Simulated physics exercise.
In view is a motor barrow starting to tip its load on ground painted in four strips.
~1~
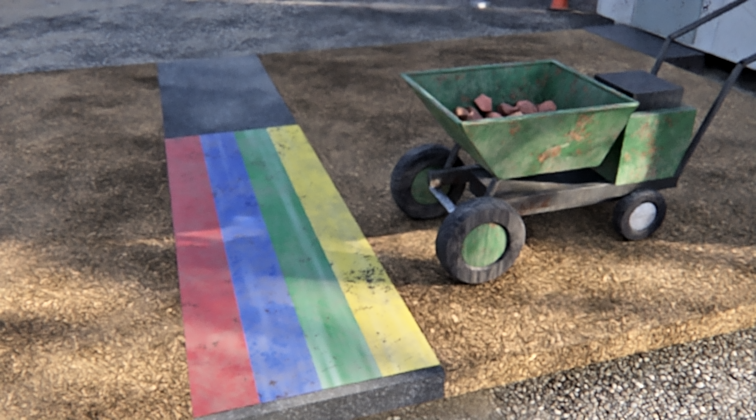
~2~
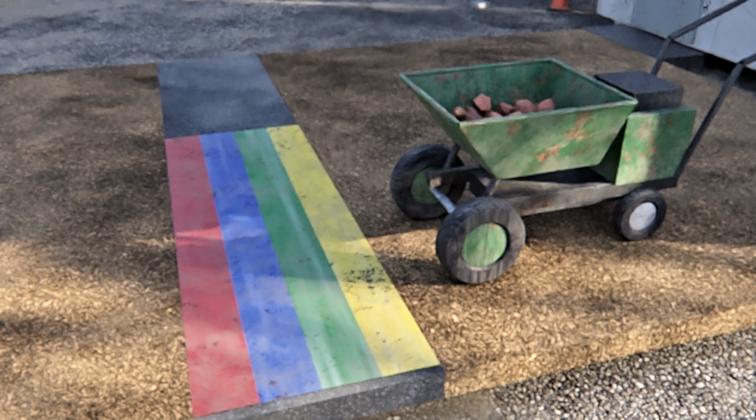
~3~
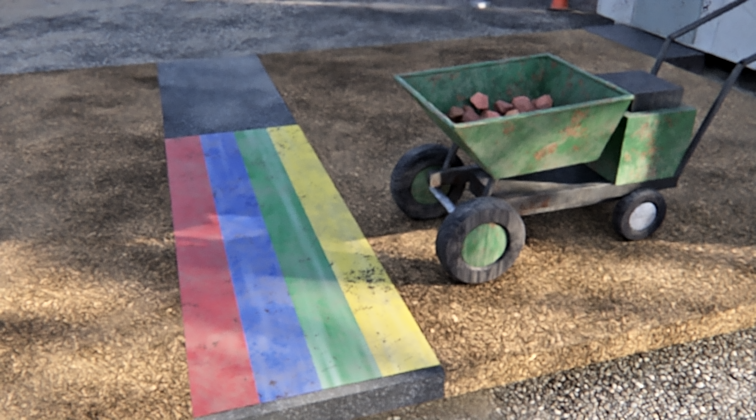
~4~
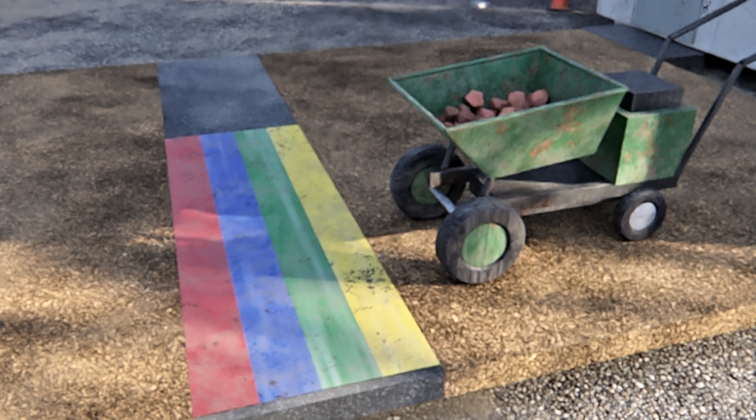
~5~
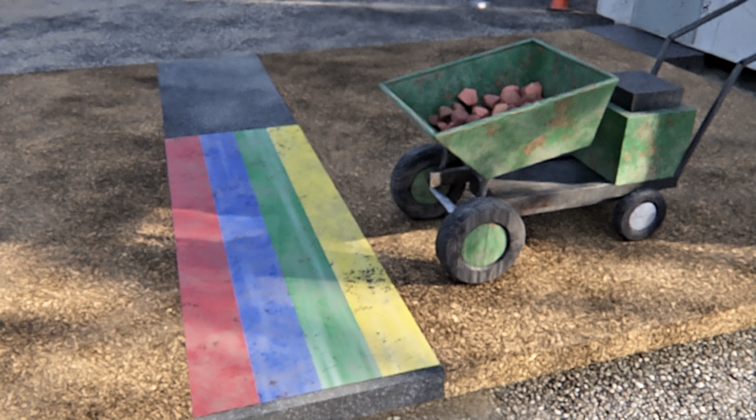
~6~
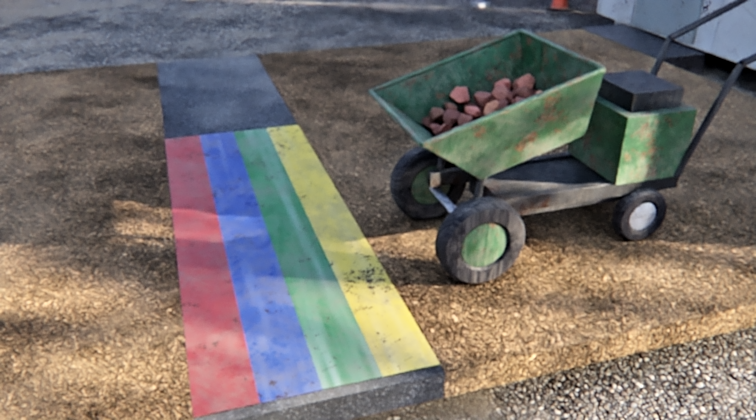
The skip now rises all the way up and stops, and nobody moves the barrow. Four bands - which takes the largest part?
Largest part: The green band.
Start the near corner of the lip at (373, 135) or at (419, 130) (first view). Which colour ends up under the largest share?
First place: The red one; second place: The blue one.
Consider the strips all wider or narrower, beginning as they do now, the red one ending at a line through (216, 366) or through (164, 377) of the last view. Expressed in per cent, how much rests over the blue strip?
I'd estimate some 30 per cent, and then some 20 per cent.
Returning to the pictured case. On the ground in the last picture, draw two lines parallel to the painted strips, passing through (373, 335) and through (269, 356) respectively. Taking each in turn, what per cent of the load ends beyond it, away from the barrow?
That's 100 per cent for the first and 20 per cent for the second.
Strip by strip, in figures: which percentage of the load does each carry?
Split by strip in per cent: Yellow 5; green 50; blue 30; red 15.
Just after the last frame, skip tipped steeply; every one in the skip.
A moment on, skip tipped right over; the larger part in the skip; roughly a quarter over the green strip.
Further on, skip tipped right over; about a tenth in the skip; roughly half over the green strip; roughly a quarter over the blue strip; about a tenth over the red strip; just a few off the paint.
When it is over, skip tipped right over; about a tenth over the yellow strip; roughly half over the green strip; roughly a quarter over the blue strip; about a tenth over the red strip; just a few off the paint.
